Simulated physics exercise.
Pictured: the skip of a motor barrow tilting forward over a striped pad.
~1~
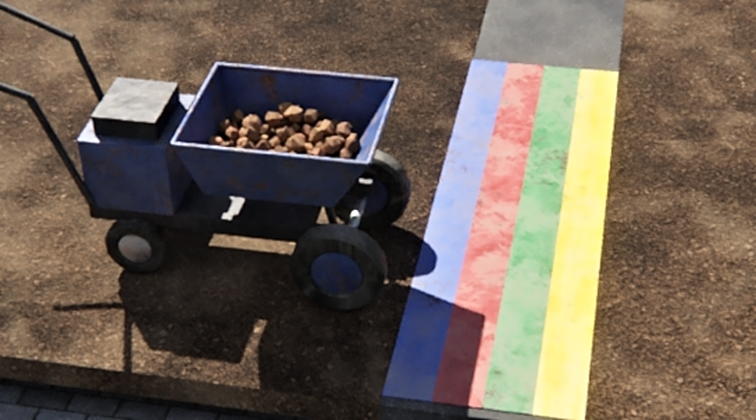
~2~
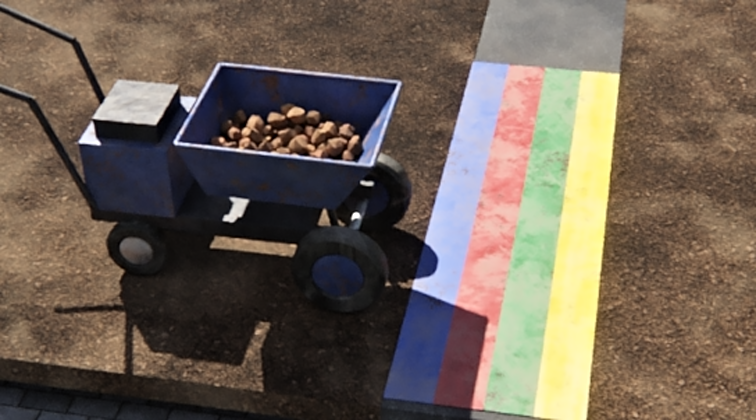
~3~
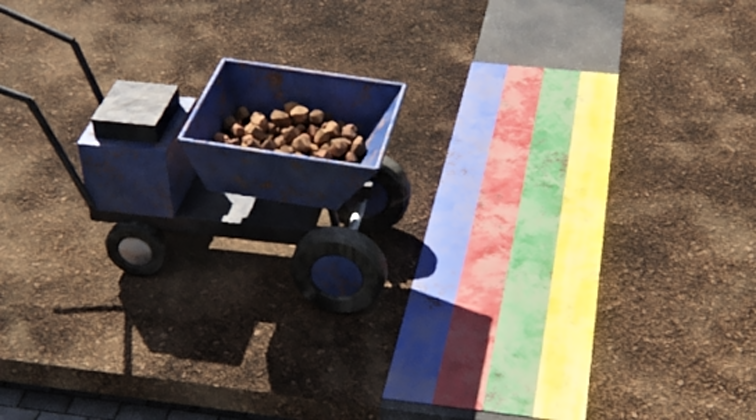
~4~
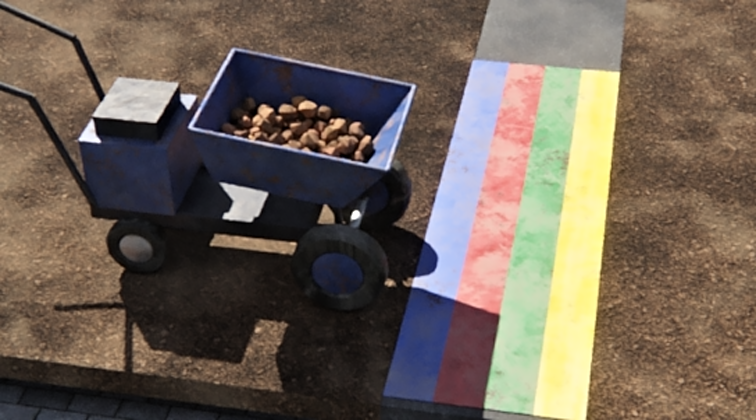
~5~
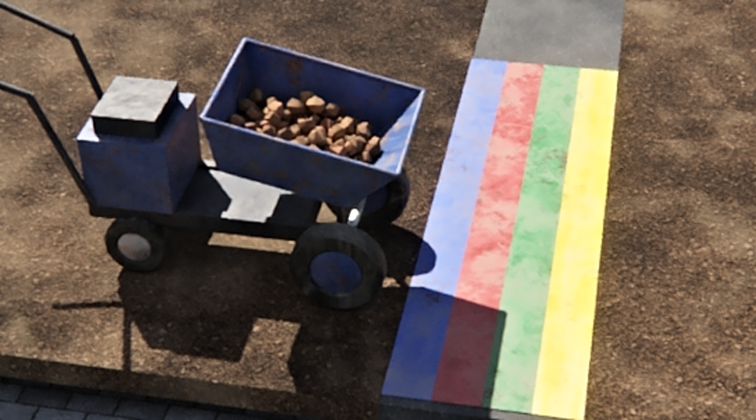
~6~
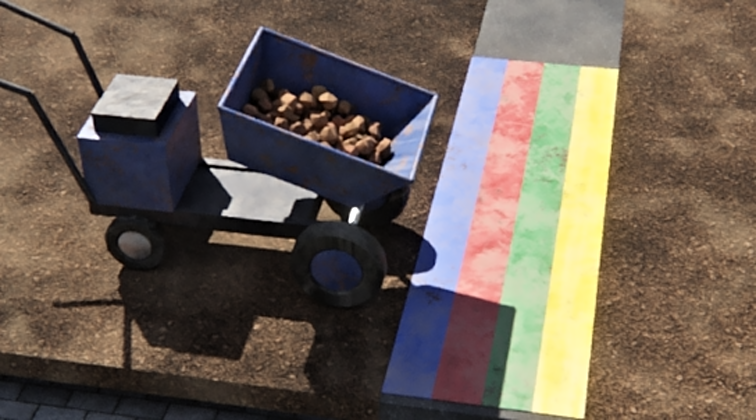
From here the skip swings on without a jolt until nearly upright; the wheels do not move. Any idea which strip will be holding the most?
Most likely the green strip.
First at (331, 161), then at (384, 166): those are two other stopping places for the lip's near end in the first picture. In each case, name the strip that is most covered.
So the first one goes to that red strip and the second to green.
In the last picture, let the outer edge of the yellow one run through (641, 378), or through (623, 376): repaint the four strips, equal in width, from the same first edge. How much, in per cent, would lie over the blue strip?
I'd say some 0 % for the first and some 0 % for the second.
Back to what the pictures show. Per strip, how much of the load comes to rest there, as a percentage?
The blue strip takes 0 per cent, the red strip 20, the green strip 40 and the yellow strip 20.
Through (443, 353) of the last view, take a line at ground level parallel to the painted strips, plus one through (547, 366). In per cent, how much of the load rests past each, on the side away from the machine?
Close to 90 and 20 per cent respectively.
Soon, skip tipped steeply; all in the skip.
A while on, skip tipped right over; most in the skip; a small part over the red strip; a small part over the green strip; a stray few over the yellow strip.
Towards the end, skip tipped right over; a small part in the skip; about a quarter over the red strip; about half over the green strip; about a quarter over the yellow strip; a small part off the paint.
Finally, skip tipped right over; a small part in the skip; none over the blue strip; about a quarter over the red strip; about half over the green strip; about a quarter over the yellow strip; a small part off the paint.
